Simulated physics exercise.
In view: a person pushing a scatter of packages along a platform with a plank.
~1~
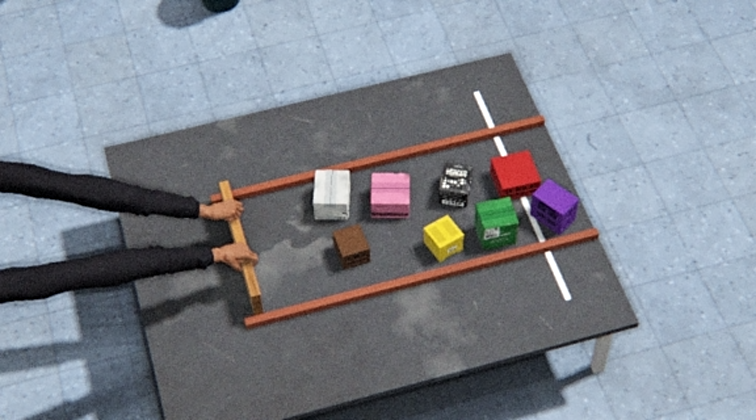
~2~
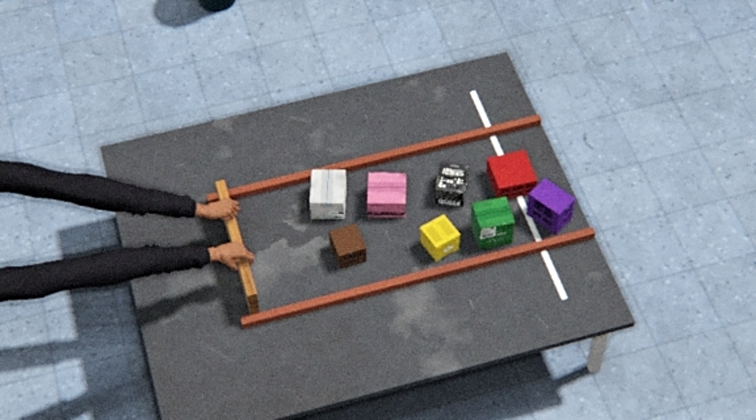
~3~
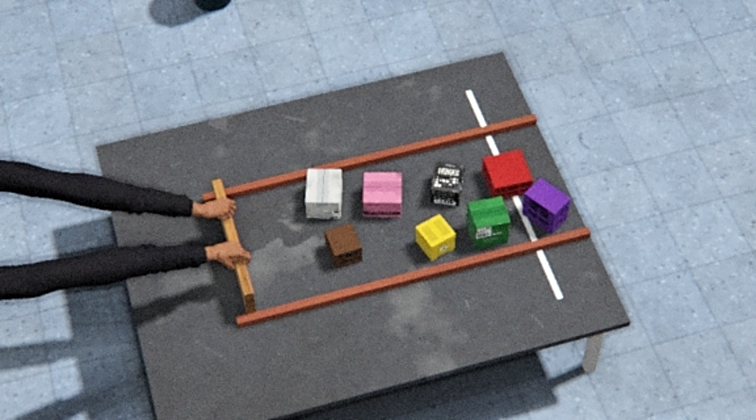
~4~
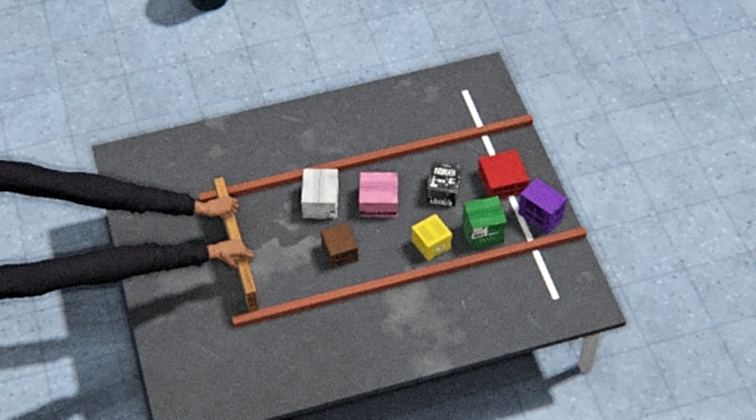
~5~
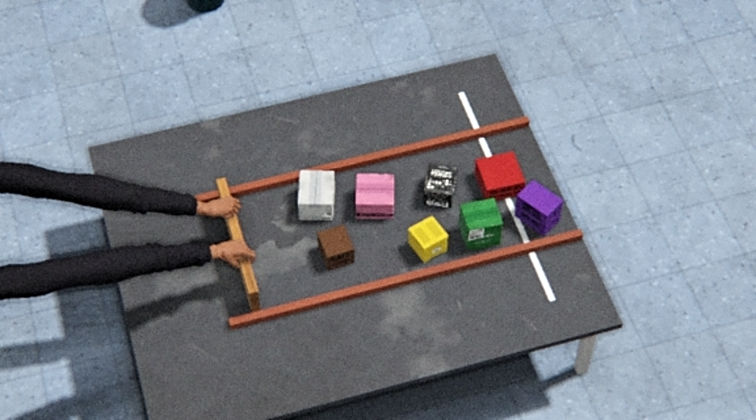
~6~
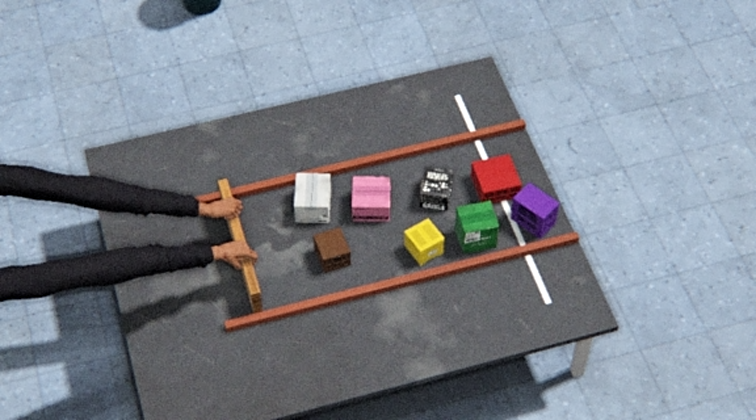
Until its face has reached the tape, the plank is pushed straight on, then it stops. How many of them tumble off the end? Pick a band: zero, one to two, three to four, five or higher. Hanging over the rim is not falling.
Band: Three to four.
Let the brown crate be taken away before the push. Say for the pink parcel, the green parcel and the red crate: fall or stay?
The pink parcel is still up, the green parcel is still up and the red crate goes down.
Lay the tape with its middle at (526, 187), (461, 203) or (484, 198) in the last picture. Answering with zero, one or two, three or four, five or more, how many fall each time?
Going through the places as listed, I'd say 5 or more, then one or two, then three or four.
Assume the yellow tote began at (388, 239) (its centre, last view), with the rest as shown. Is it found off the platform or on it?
Placed like that, it is still there afterwards.
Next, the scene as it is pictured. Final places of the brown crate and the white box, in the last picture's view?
One is at about (522, 203), the other at about (502, 149).
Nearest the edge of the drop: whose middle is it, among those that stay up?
That would be the pink parcel.
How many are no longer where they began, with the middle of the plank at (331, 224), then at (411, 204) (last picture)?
At the first point the count is 3, at the second it's 7.
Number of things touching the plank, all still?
I count 2 of them.
Early on, none off yet; purple crate at rest near (535, 211); red crate at rest near (496, 180); green parcel at rest near (477, 227).
A while later, none off yet; purple crate moving near (536, 210); red crate travelled about its own width near (527, 175); green parcel travelled about its own width near (503, 225).
Finally, the number that fall off is three or four; lost, black box, green parcel, red crate and purple crate.
